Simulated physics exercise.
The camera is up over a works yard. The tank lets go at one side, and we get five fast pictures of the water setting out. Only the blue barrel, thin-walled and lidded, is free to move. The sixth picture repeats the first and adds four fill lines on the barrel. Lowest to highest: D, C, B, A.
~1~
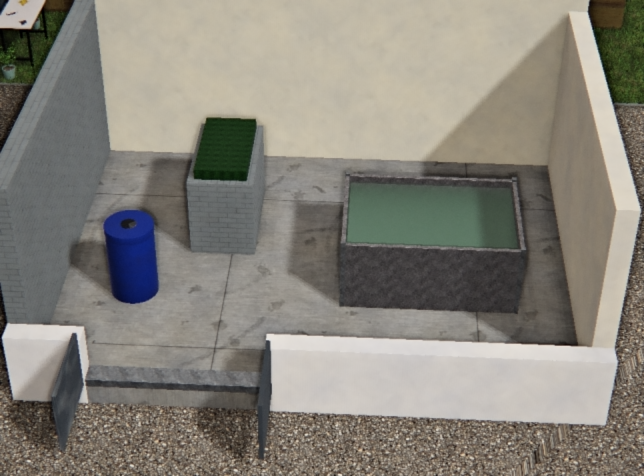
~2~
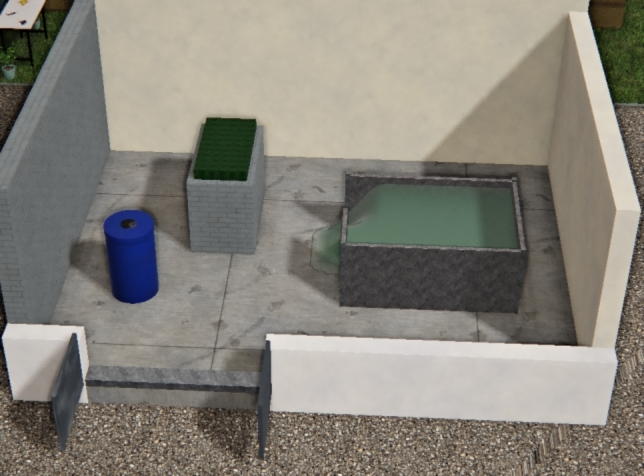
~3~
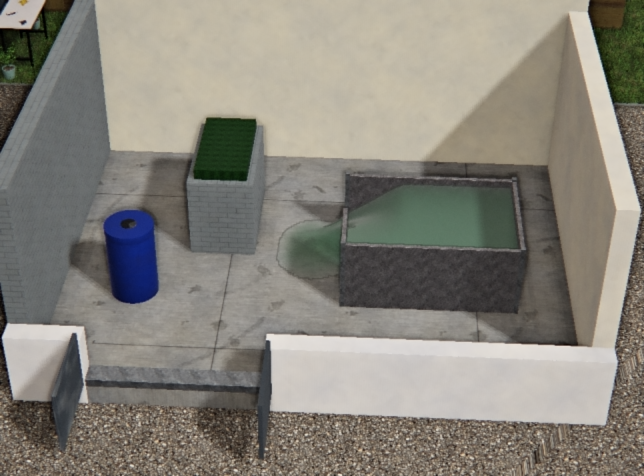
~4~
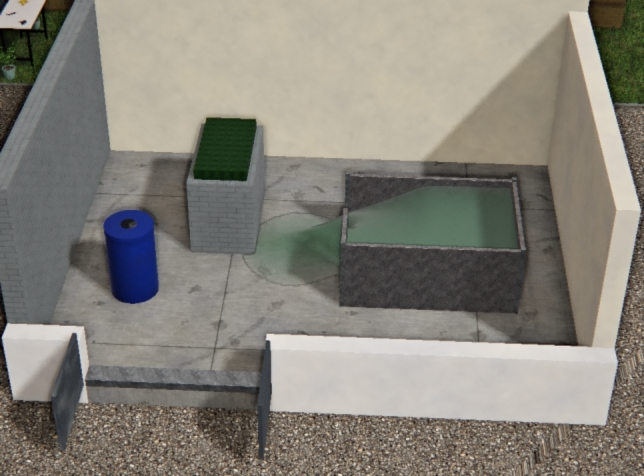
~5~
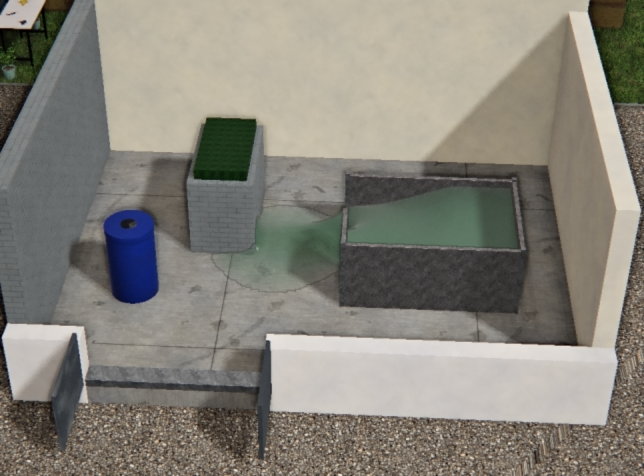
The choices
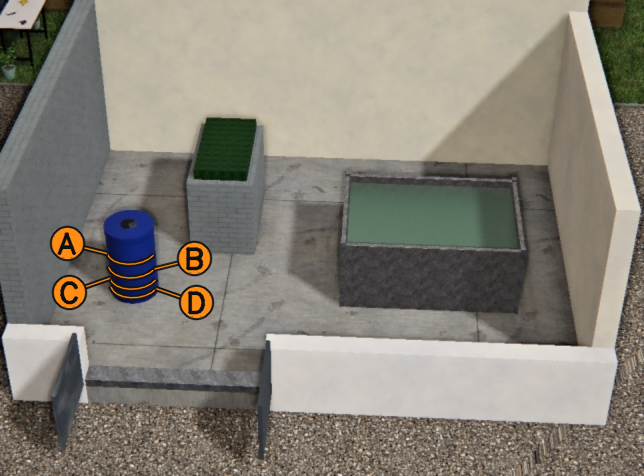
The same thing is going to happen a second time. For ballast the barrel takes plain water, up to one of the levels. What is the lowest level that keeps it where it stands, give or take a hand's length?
I would pick mark C.
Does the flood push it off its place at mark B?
No.
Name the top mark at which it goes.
D.
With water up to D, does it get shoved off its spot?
Yes, that goes wrong.
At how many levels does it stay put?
Three of them.
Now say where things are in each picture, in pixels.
In the first picture, lid of the blue barrel at (129, 224); tank full, its middle at (431, 217); open gate at (175, 334).
In the second picture, 1 % of the ground wet, in view closest to the barrel at (318, 256).
In the third picture, 4 % of the ground wet, in view closest to the barrel at (291, 265).
In the fourth picture, 6 % of the ground wet, in view closest to the barrel at (263, 271).
In the fifth picture, lid of the blue barrel at (129, 224); 8 % of the ground wet, in view closest to the barrel at (227, 266).
On the marked copy, A at (127, 264); B at (128, 278); C at (129, 289); D at (130, 297); from the bottom up D, C, B, A.
With A, it does not move.
With B, it does not move.
With C, it does not move.
With D, it is pushed about its own width away.
